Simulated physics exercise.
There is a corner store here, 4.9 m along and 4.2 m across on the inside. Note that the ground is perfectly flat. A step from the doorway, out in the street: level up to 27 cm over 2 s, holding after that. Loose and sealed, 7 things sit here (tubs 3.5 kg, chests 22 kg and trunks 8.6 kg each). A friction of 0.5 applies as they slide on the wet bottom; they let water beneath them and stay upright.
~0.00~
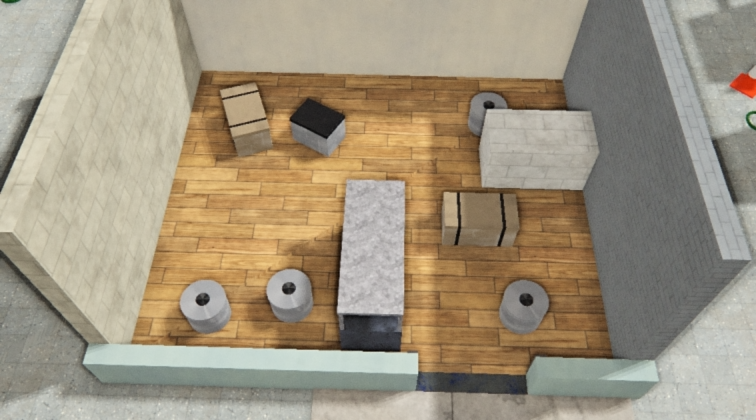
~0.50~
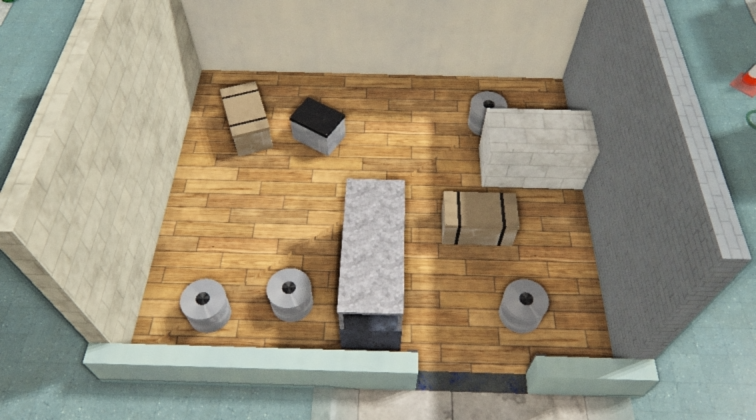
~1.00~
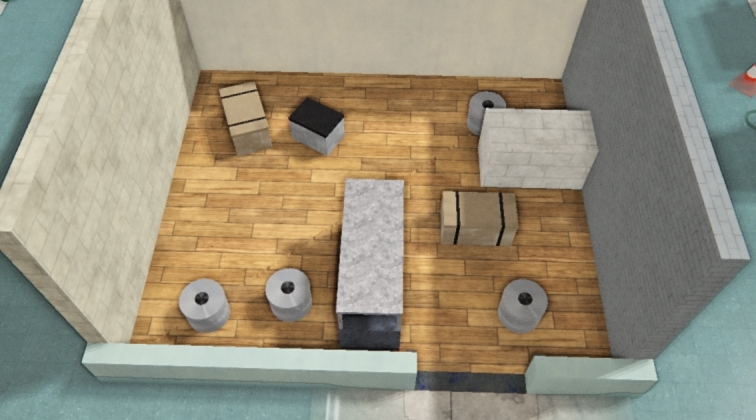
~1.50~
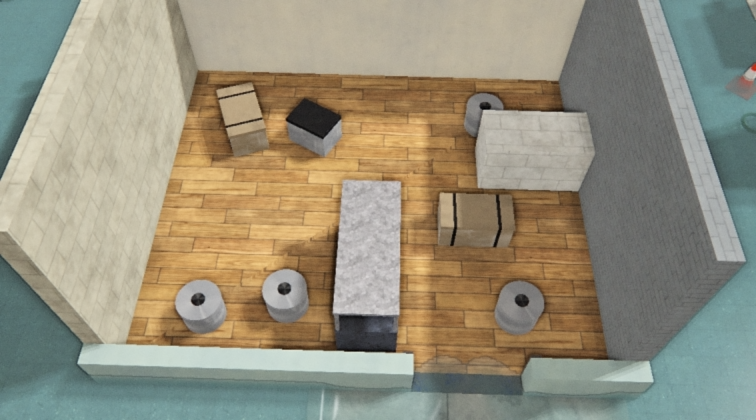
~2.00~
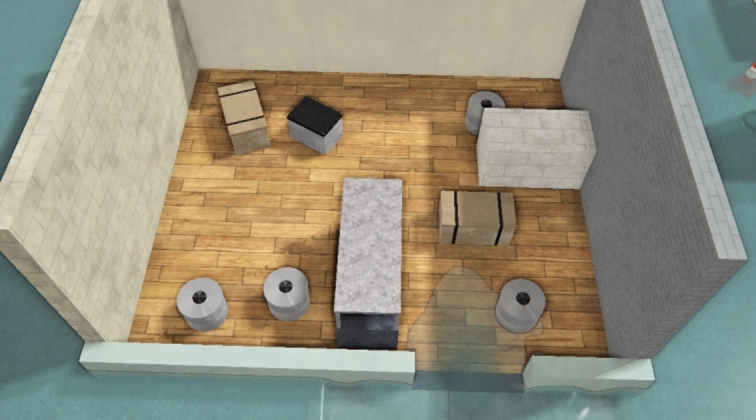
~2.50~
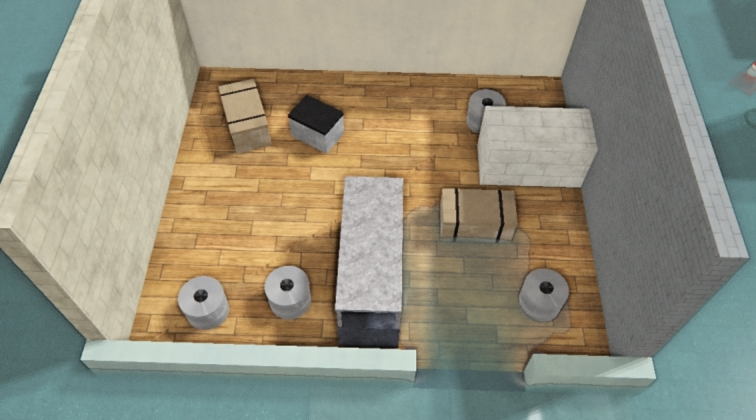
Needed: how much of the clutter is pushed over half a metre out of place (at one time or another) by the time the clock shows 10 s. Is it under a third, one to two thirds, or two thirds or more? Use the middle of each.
I'm guessing the result is some.
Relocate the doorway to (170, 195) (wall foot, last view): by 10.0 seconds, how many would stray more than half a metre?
The answer would then be 7.
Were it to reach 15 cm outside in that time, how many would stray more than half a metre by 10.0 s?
Under that setup the answer is 2.
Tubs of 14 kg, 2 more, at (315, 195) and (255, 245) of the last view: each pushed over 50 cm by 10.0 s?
First one stays within it, second one stays within it.
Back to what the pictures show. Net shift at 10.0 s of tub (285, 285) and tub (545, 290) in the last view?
Respectively 20 and 20 cm.
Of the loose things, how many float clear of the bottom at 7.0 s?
That would be 3 of them.
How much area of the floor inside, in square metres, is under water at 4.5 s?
Roughly 9.5 m2.
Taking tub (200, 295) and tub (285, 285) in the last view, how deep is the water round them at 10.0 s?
Close to 8 and 3 centimetres.
After 3.5 s 1 of 7 are over 50 cm from their spots; 2 afloat.
After 4.5 s 2 of 7 are over 50 cm from their spots; 2 afloat.
After 7.0 s 3 of 7 are over 50 cm from their spots; 3 afloat.
After 10.0 s 3 of 7 are over 50 cm from their spots, and 4 have been at some point; 6 afloat.
